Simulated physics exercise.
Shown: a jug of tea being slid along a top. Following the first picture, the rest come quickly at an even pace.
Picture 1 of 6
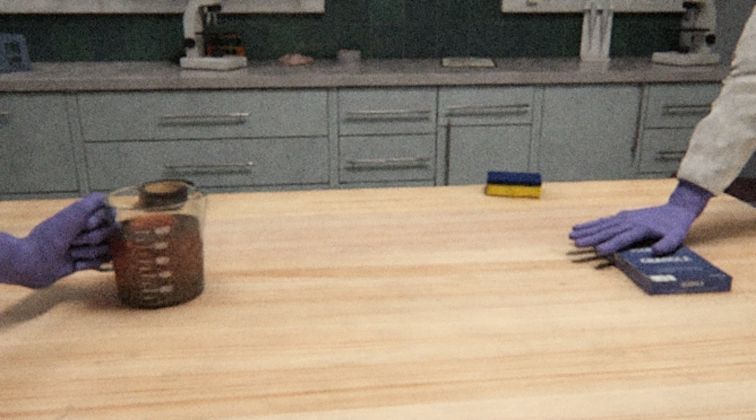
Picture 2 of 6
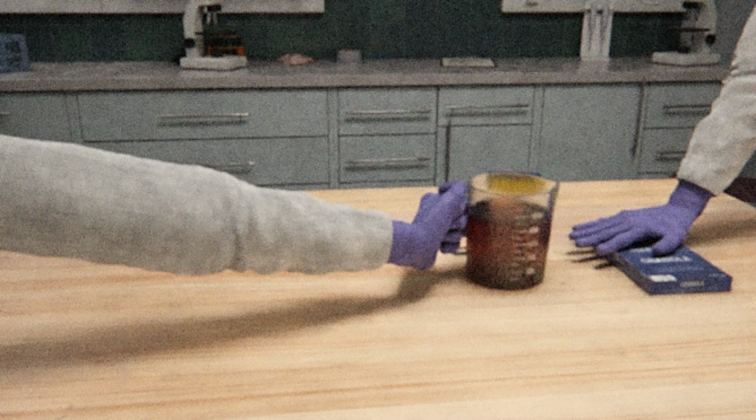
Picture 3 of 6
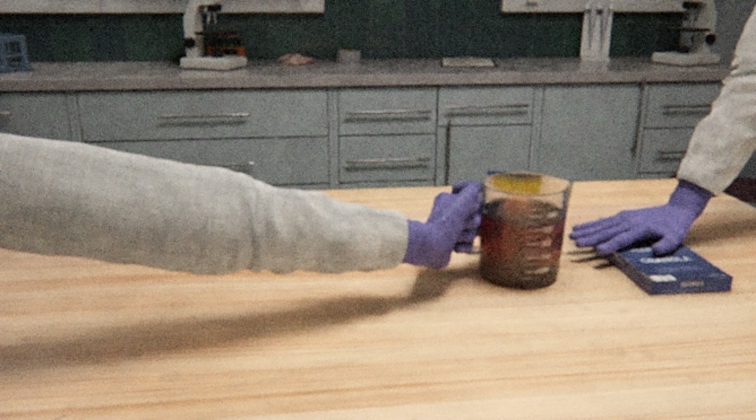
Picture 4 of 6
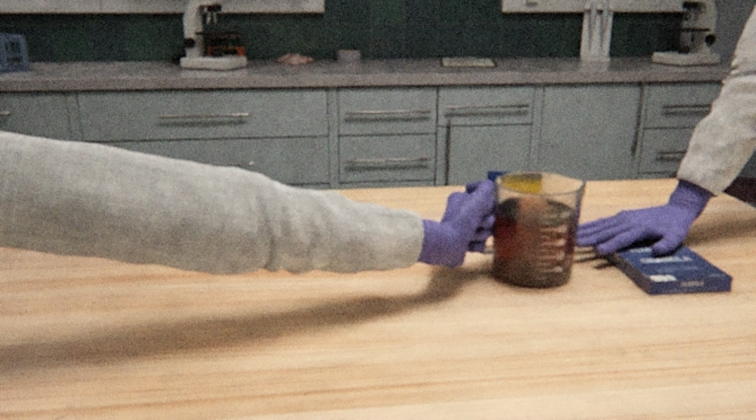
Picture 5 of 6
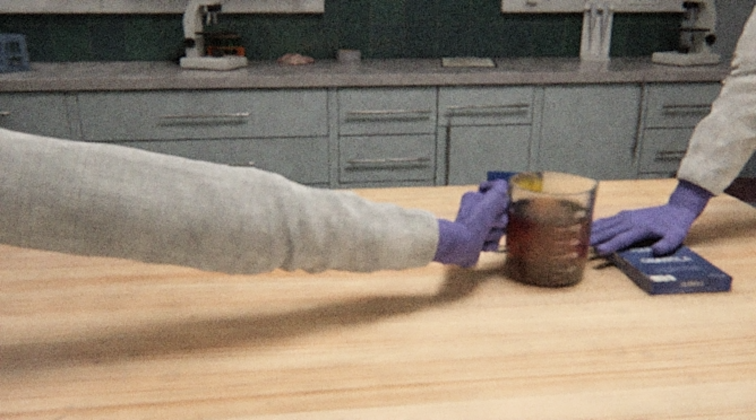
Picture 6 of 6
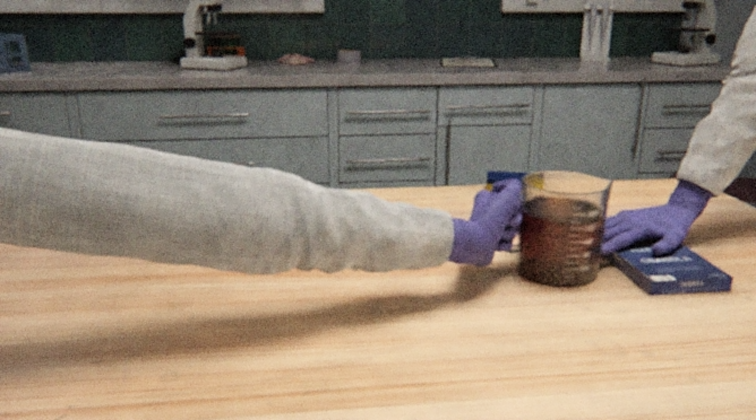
A jug of dark tea sat at the left of a wooden top, then a purple-gloved hand slid it rightward, past a sponge and close to another gloved hand resting by a blue packet.
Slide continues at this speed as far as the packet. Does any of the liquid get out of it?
No.
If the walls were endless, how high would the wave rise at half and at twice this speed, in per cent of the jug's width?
You'd get a wave of 10 per cent in the first case and 40 per cent in the second.
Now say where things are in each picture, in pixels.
At rest; jug (157, 242) about two thirds full; packet (656, 260), in the first picture.
Under way; jug about two thirds full, surface at (509, 213), in the second picture.
In the third picture, 15 px further; jug (521, 227) about two thirds full.
In the fourth picture, 15 px further; jug about two thirds full, surface at (536, 212).
In the fifth picture, 15 px further; jug (548, 226) about two thirds full.
In the sixth picture, 15 px further; jug about two thirds full, surface at (562, 211); packet (656, 260).
Next, the jug meets the packet.
After that, the tea surges up the wall; the wave climbs under half way to the rim.
Finally, the jug stands at the packet; its rim is dry.
